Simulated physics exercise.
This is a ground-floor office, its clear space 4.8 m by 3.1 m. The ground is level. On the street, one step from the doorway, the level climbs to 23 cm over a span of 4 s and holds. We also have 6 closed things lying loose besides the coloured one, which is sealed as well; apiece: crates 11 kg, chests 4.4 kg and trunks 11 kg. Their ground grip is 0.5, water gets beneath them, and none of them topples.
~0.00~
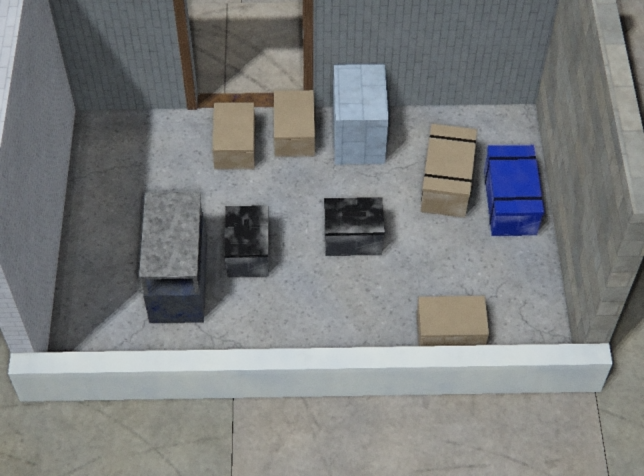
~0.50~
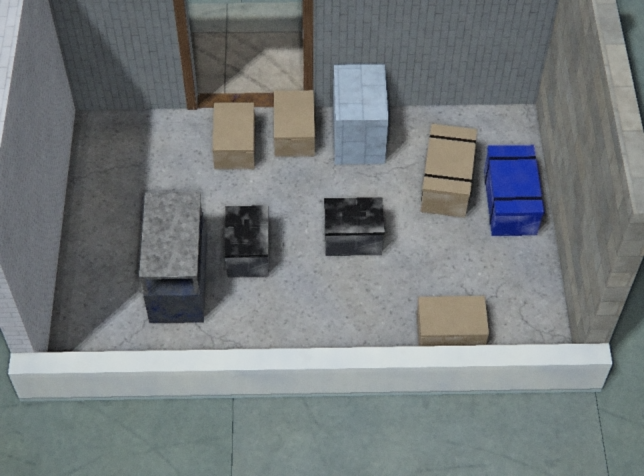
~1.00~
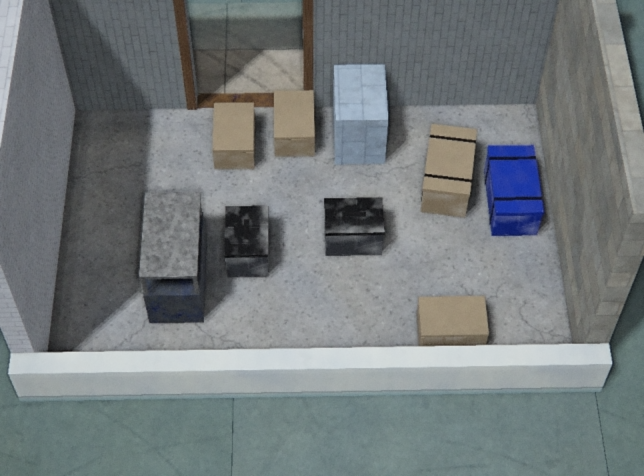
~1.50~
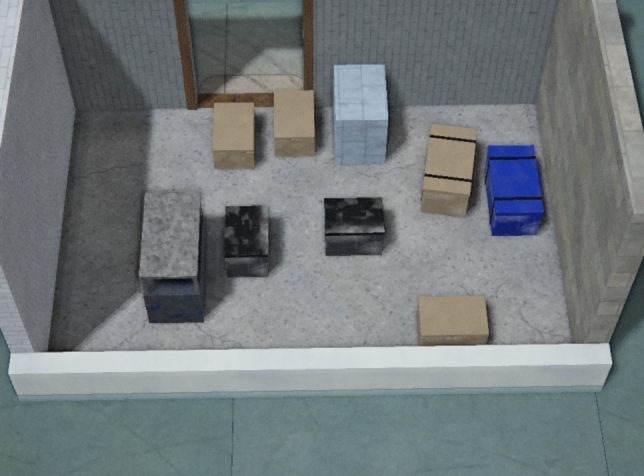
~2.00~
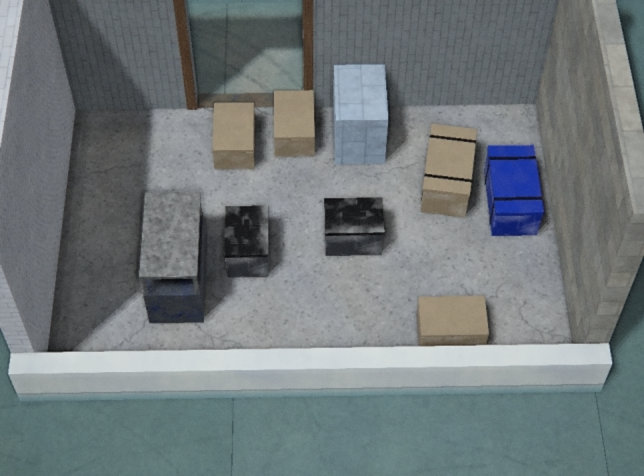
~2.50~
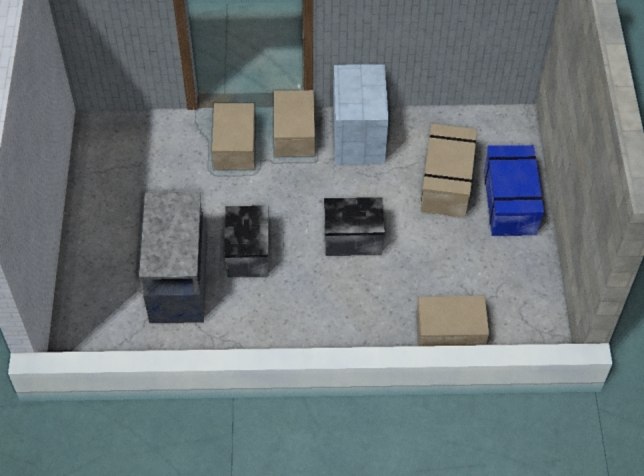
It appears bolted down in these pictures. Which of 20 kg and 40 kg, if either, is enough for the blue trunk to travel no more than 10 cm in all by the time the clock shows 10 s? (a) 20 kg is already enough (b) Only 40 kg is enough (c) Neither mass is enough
(b) Only 40 kg is enough.
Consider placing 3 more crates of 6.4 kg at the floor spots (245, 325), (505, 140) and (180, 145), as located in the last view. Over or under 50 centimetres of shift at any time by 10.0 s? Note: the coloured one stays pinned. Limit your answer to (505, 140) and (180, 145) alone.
The first is not as far, the second further.
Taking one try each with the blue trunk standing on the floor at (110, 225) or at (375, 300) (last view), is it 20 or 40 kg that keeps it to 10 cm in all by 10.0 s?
Respectively, neither option succeeds and neither option succeeds.
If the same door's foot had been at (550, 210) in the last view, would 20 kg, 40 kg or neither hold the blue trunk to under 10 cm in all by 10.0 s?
Note: Neither mass keeps it.
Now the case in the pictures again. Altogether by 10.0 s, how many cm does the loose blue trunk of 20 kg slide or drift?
Adding it all up, something like 40 cm.
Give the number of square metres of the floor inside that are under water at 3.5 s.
That flooded area is roughly 3.0 m2.
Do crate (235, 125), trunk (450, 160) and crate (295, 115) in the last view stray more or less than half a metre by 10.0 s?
Reading the three in turn gives surpassed, not surpassed and not surpassed.
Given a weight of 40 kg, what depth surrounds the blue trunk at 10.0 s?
Something like 7 centimetres.
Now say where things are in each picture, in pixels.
The first frame shows the blue trunk at (515, 178), on the bottom; water covers 0.0 m2; 0 of 7 have shifted.
The second frame shows the blue trunk at (515, 178), on the bottom; 0.0 m2 under water; 0 of 7 have shifted.
The third frame shows the blue trunk at (515, 178) rests on the ground; 0.0 m2 under water; 0 of 7 have shifted.
The fourth frame shows the blue trunk at (515, 178) rests on the ground; water covers 0.0 m2; 0 of 7 have shifted.
The fifth frame shows the blue trunk at (515, 178) rests on the ground; 0.0 m2 under water; 0 of 7 have shifted.
The sixth frame shows the blue trunk at (515, 178), on the bottom; 0.3 m2 under water; 0 of 7 have shifted.
After 3.5 s the blue trunk would be 0 cm from its start with 20 kg and 0 cm from its start with 40 kg; 0 cm of water round it then.
After 4.5 s the blue trunk would be 0 cm from its start with 20 kg and 0 cm from its start with 40 kg; 0 cm of water round it then.
After 7.0 s the blue trunk would be 0 cm from its start with 20 kg and 0 cm from its start with 40 kg; 0 cm of water round it then.
After 10.0 s the blue trunk would be 42 cm from its start with 20 kg and 0 cm from its start with 40 kg; 7 cm of water round it then.
